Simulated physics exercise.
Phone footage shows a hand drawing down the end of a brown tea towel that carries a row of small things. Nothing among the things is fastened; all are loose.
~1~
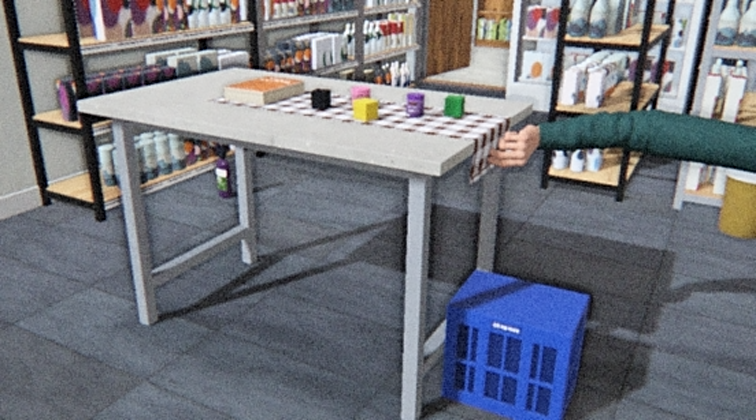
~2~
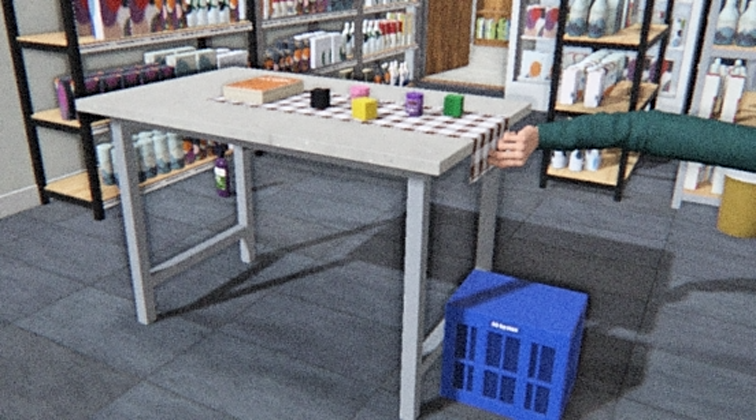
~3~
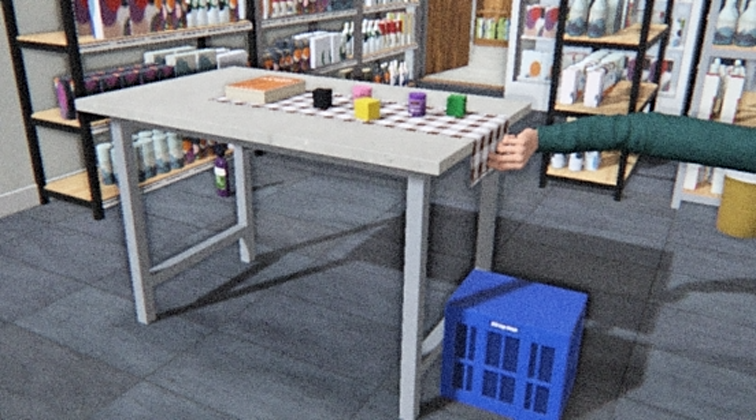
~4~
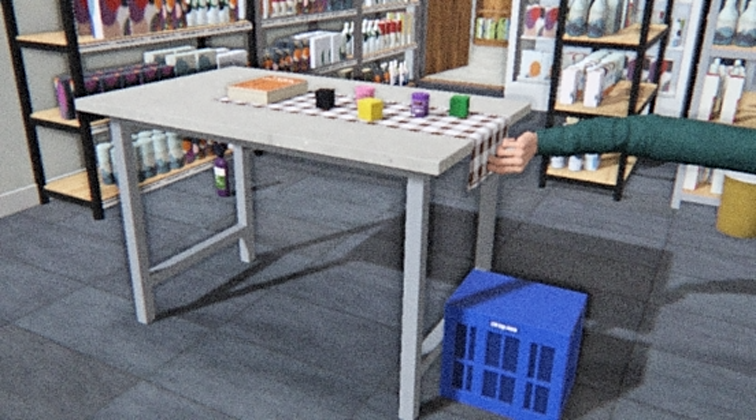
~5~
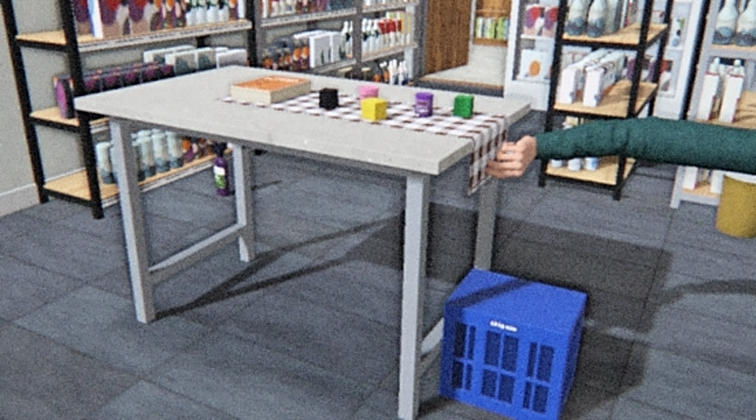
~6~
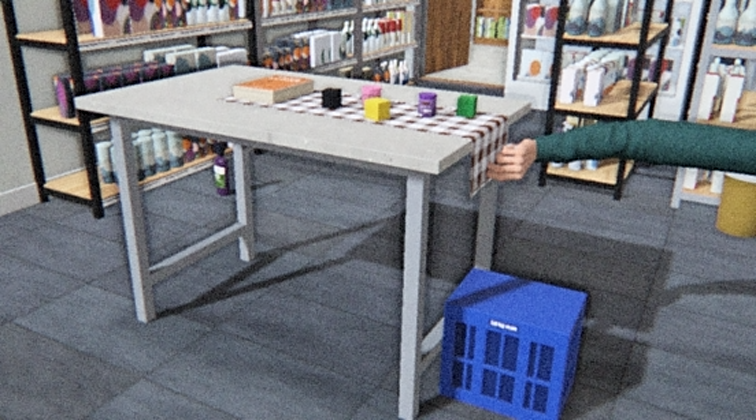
A hand in a dark green sleeve, reaching in from the right, slowly draws a brown-and-white checked cloth down over the right end of a pale table in a shop lined with bottle-filled shelves, seen from a steady, slightly raised view. On the cloth sit black, pink, yellow, purple and green objects, with an orange-topped item behind left and a blue crate below. The cloth's hem lowers slightly as the small objects ride rightward with it.
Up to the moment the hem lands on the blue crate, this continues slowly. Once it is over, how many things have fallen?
What comes down is a trio.
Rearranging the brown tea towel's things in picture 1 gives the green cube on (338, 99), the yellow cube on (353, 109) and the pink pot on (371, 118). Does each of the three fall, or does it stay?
The green cube remains up; the yellow cube holds on; the pink pot drops off.
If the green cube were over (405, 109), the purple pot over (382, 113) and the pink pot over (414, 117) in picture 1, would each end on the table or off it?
Record - green cube lost; purple pot lost; pink pot lost.
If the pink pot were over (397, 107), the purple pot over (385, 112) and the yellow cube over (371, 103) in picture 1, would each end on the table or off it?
I'd say the pink pot takes a fall, the purple pot takes a fall, and the yellow cube hangs on.
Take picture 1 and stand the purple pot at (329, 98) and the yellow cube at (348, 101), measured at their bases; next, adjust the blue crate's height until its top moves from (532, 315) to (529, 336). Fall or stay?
The purple pot stays put; the yellow cube stays put.
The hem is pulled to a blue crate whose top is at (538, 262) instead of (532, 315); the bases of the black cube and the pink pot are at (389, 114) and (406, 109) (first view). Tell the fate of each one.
Note: Black cube kept on top; pink pot kept on top.
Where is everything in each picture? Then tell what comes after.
Hem (470, 184); green cube (455, 97); purple pot (416, 94); yellow cube (366, 101); pink pot (361, 88); black cube (321, 90); top of the crate (532, 315), in the first frame.
Hem (469, 184); green cube (454, 96), in the second frame.
Hem (471, 187); purple pot (418, 94), in the third frame.
Hem (468, 190); yellow cube (370, 100); top of the crate (530, 314), in the fourth frame.
Hem (468, 195); pink pot (369, 87), in the fifth frame.
Hem (471, 198); green cube (468, 97); purple pot (428, 94); yellow cube (378, 100); pink pot (372, 87); black cube (332, 89), in the sixth frame.
Soon after, hem near (485, 255); green cube and purple pot gone.
Then, hem on the crate; green cube, purple pot and yellow cube gone.
At rest, hem on the crate; green cube, purple pot and yellow cube gone. The answer is three.
